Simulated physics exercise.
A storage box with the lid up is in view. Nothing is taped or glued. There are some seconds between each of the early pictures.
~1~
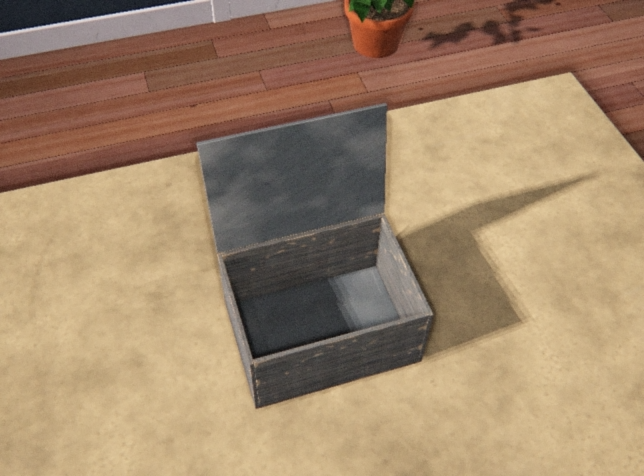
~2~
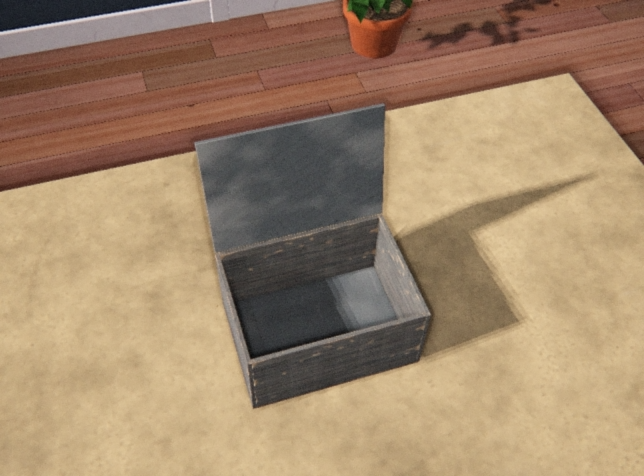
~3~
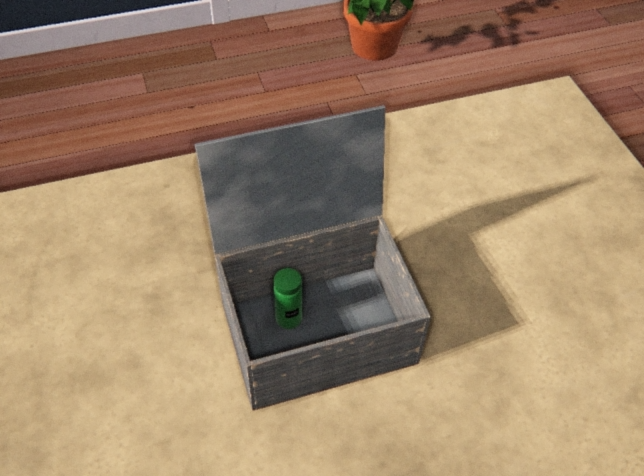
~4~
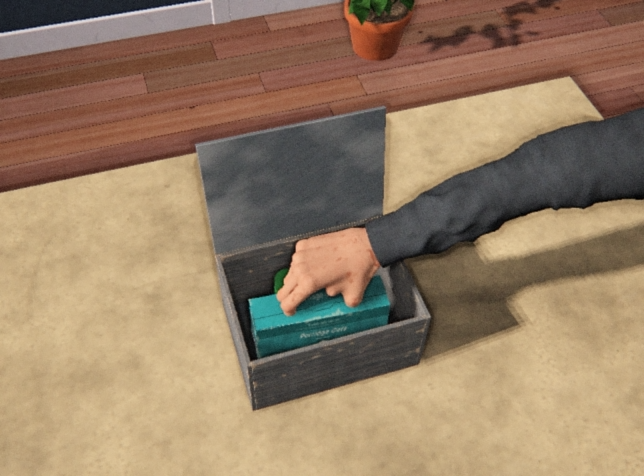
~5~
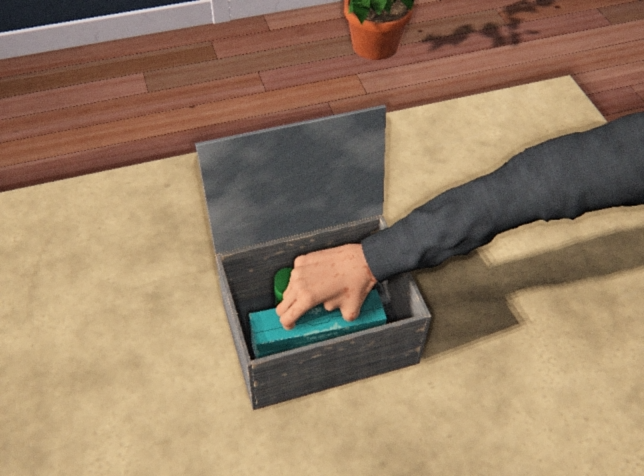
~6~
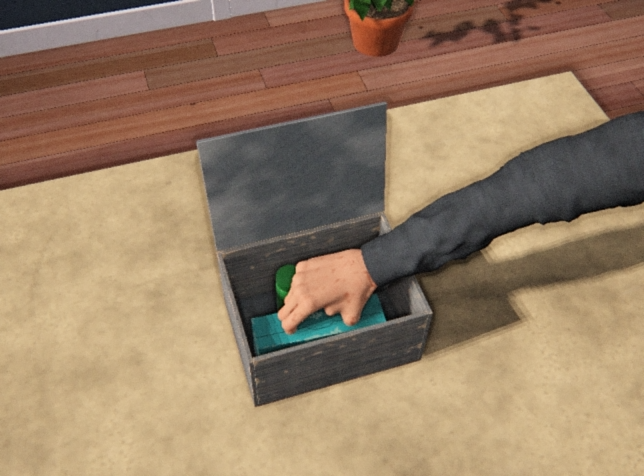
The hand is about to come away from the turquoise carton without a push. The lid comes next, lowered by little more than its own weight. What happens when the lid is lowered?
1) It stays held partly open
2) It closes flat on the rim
Option 2: It closes flat on the rim.
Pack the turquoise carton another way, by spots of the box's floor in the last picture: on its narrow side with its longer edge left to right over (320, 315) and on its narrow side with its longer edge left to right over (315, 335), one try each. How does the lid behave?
Shut, then shut.
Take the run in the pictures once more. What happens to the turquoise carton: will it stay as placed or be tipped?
Looking at the last picture, the turquoise carton is left as set.
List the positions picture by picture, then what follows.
In the first frame, the last thing is not in view yet.
In the second frame, the last thing is not in view yet.
In the third frame, the last thing is not in view yet; green shaker (288, 299).
The fourth frame shows on its way; turquoise carton (319, 319).
The fifth frame shows on its way; turquoise carton (317, 332).
The sixth frame shows in place under the hand.
Then, 1.20 s past the last view, lid starting down.
Then, 1.80 s past the last view, lid 47° above the rim.
Then, 2.30 s past the last view, lid 11° above the rim.
Finally, lid shut; both still in place. Final places as the last picture's camera would see them, turquoise carton near (319, 337).
